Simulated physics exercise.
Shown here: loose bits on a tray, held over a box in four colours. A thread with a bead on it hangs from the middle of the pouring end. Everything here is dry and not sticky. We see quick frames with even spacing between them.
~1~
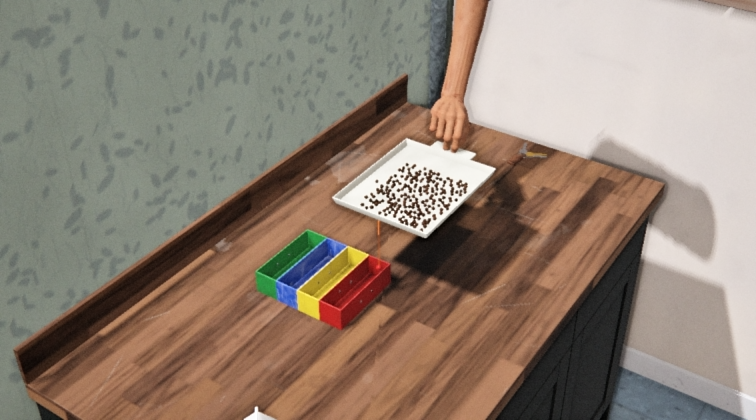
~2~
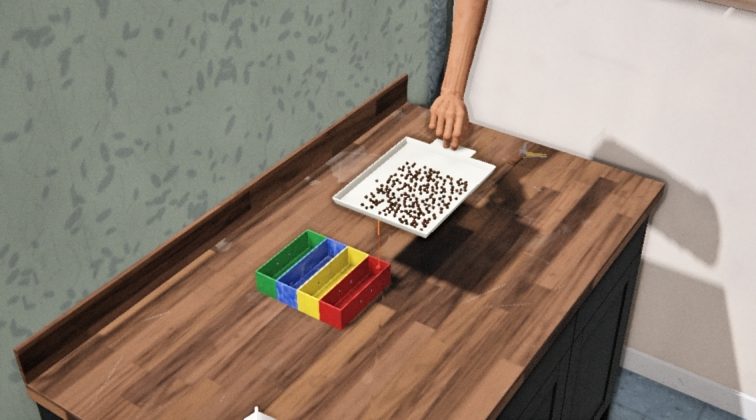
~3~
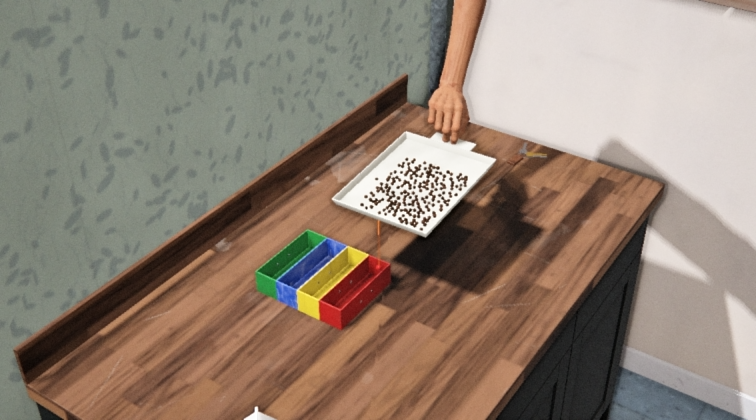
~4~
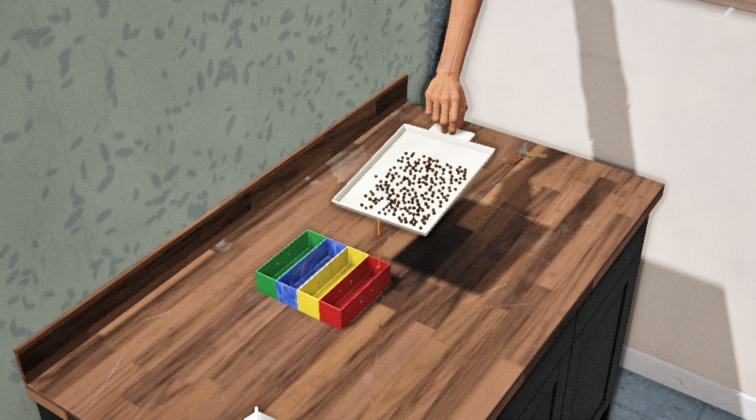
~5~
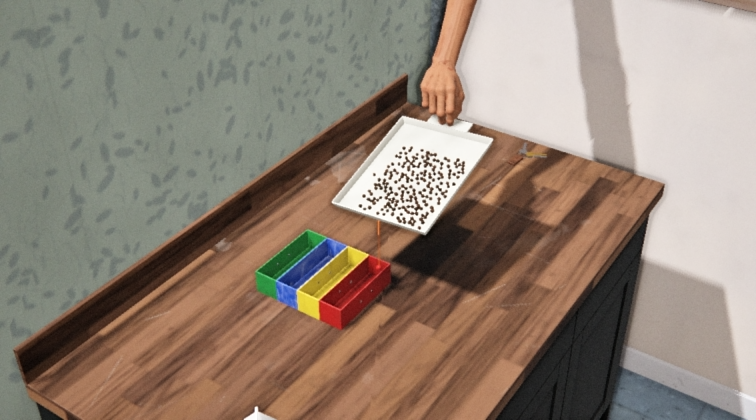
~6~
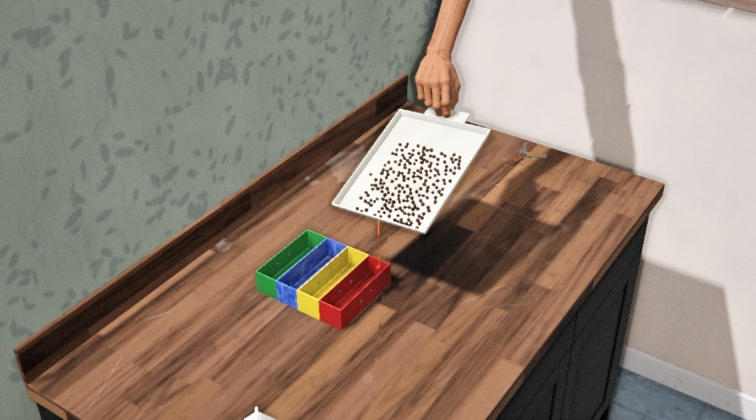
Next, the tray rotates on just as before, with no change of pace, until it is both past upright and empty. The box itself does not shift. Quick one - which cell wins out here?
The yellow one wins out.
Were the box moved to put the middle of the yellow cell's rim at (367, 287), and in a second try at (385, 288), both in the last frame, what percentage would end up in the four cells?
Well, you'd get about 100 per cent and then about 70 per cent.
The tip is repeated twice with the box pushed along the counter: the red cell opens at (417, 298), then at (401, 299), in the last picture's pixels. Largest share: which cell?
First try: Green; second try: The green one.
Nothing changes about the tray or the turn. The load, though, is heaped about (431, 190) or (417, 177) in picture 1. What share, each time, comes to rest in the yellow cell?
About 40 % and 60 %.
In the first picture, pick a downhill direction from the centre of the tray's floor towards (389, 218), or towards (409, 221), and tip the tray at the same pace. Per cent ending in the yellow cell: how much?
It comes to about 10 per cent the first time and about 0 per cent the second.
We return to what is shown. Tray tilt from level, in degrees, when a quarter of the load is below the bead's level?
Reading: Some 70°.
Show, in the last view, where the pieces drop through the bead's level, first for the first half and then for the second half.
Roughly (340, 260) first, then roughly (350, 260).
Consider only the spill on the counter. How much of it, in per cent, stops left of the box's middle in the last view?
I make it about 0 percent or so.
Shortly afterwards, tray tipped steeply; near two thirds on the tray; a little in the yellow cell; a little in the blue cell; only a few in the red cell; near a quarter falling or outside the box.
Next, tray tipped past a quarter turn; only a few on the tray; near a third in the yellow cell; near a quarter in the red cell; near a quarter in the blue cell; only a few in the green cell; near a quarter falling or outside the box.
Some moments later, tray tipped past a quarter turn; near a third in the yellow cell; near a quarter in the red cell; near a quarter in the blue cell; only a few in the green cell; a little falling or outside the box.
In the end, tray tipped past a quarter turn; near a third in the yellow cell; near a quarter in the red cell; near a quarter in the blue cell; only a few in the green cell; a little outside the box.
